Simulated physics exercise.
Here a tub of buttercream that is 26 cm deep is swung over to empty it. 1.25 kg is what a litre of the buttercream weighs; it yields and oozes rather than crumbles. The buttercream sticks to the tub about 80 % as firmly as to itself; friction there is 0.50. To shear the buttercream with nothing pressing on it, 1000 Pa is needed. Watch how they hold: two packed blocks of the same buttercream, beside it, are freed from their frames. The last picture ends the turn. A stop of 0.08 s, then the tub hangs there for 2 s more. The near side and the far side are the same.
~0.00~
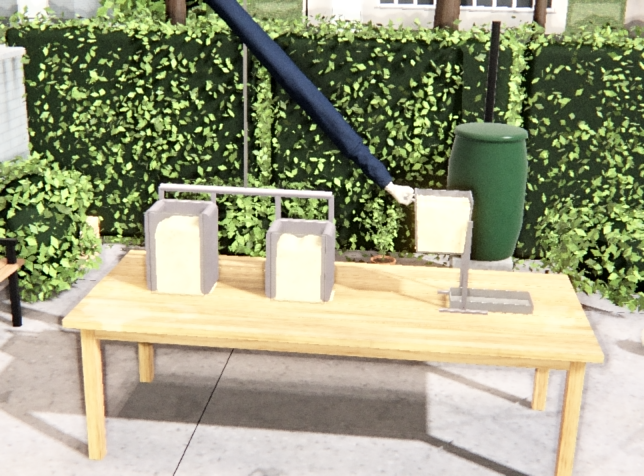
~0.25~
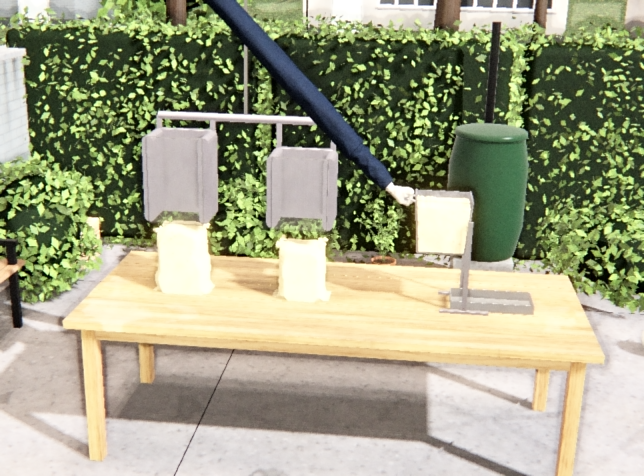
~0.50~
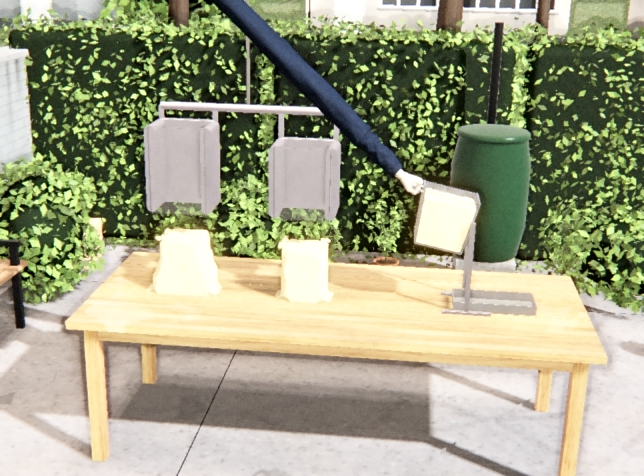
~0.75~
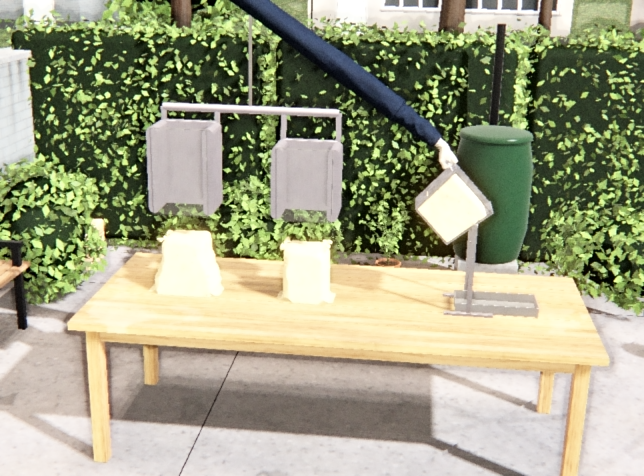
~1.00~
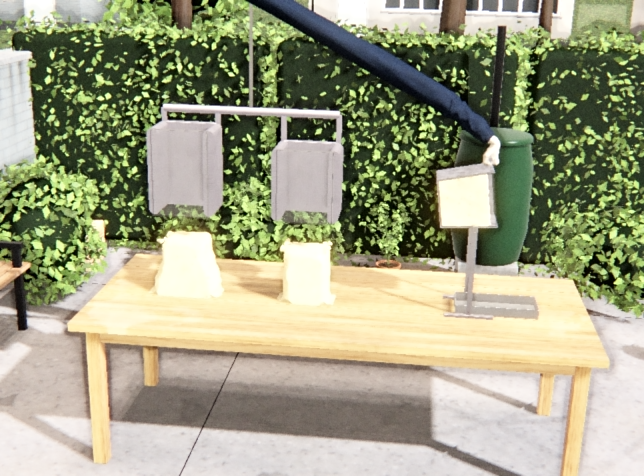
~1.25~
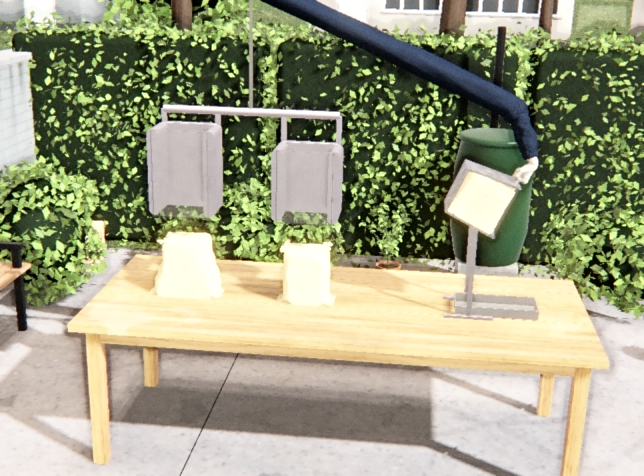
Two grey casings lifting off pale blocks that sag slightly, then a dark blue arm turning a filled tub clockwise past sideways.
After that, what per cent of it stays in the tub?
Some 0 percent stays in the tub.
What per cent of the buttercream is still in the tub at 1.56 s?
Some 30 per cent.
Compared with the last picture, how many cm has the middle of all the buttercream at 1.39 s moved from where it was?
I'd put the distance at about 6 centimetres.
By 1.39 s, the tub is at 112 degrees and holds 85 %.
By 1.56 s, the tub is at 112 degrees and holds 32 %.
By 1.73 s, the tub is at 112 degrees and holds 0 %.
By 1.90 s, the tub is at 112 degrees and holds 0 %.
By 3.25 s, at the end, the tub is at 112 degrees and holds 0 %.
